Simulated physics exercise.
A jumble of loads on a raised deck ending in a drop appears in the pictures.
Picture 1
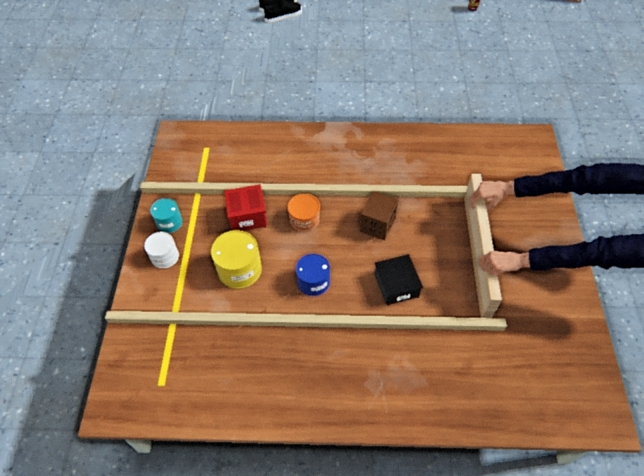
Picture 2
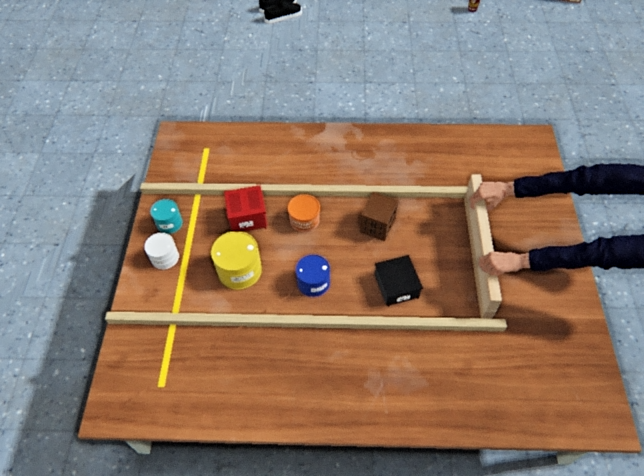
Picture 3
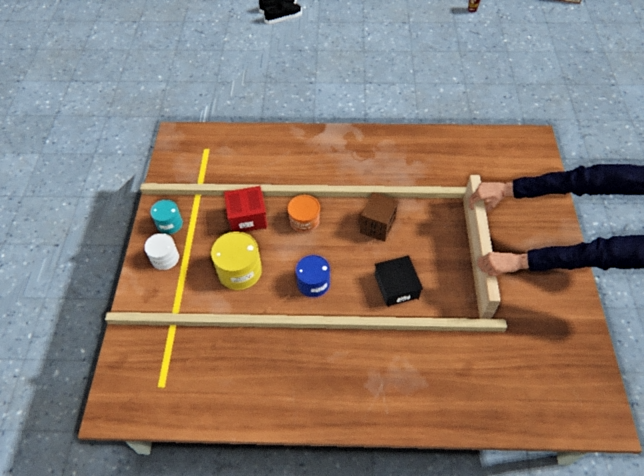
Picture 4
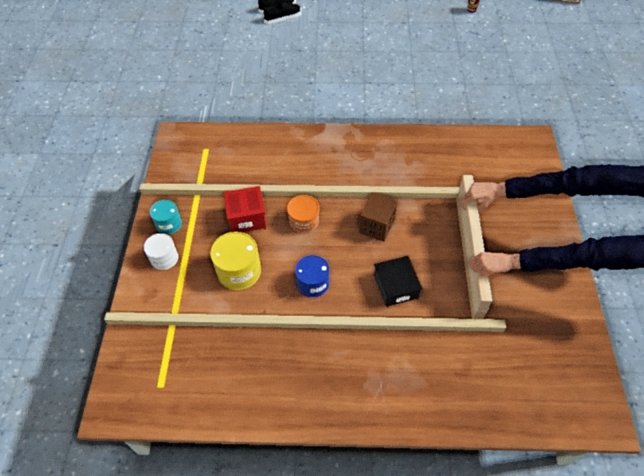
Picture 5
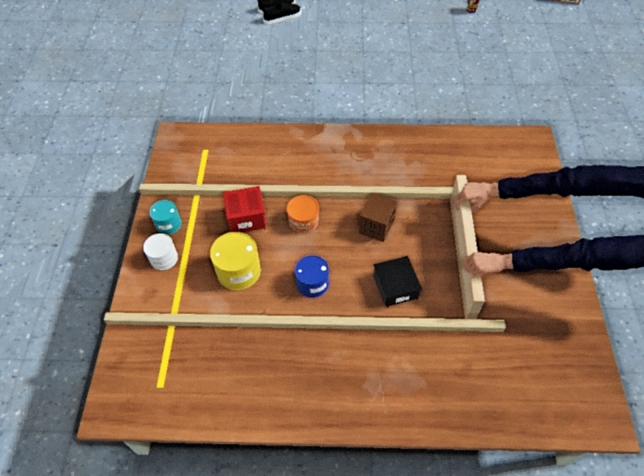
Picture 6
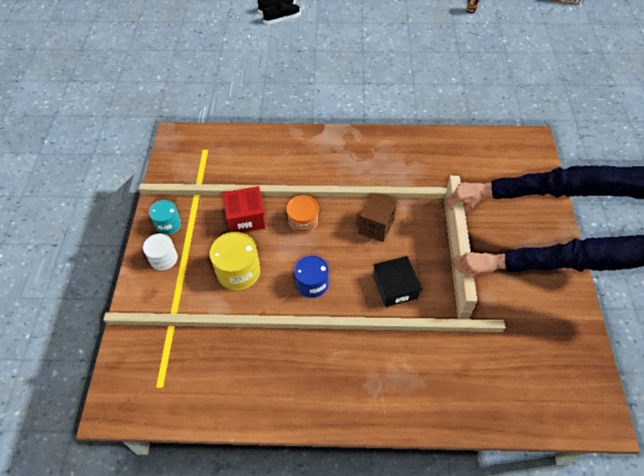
Two hands held a wooden plank at the right end of a railed wooden table and slid it slightly left, while the canisters and boxes near the yellow tape stayed where they were.
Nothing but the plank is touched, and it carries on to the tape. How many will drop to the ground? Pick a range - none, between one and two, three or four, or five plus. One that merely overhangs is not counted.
Range: Three or four.
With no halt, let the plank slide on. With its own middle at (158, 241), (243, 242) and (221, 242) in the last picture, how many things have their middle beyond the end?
The numbers are 5, 0 and 1.
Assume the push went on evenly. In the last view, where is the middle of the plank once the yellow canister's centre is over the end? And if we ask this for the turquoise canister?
The middle is at (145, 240) when it's the yellow canister, and at (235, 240) when it's the turquoise canister.
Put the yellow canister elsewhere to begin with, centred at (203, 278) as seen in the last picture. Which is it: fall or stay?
Result: It falls away.
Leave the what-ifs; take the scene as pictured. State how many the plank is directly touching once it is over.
My count gives 2.
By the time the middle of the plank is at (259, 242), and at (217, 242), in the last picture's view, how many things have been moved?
The number moved is 8 and then 8.
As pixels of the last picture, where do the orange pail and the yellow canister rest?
Looks like one lands around (148, 213), and the other around (141, 242).
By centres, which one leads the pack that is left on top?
Answer: The blue canister.
Soon after, none off yet; turquoise canister at rest near (165, 217); white canister at rest near (161, 252); yellow canister at rest near (236, 261).
After that, none off yet; turquoise canister at rest near (165, 217); white canister at rest near (161, 252); yellow canister displaced a little near (215, 258).
And then, none off yet; turquoise canister displaced about its own width near (130, 217); white canister displaced about its own width near (136, 244); yellow canister displaced well along near (168, 247).
In the end, the number that fall off is three or four; gone, red tote, white canister and turquoise canister.
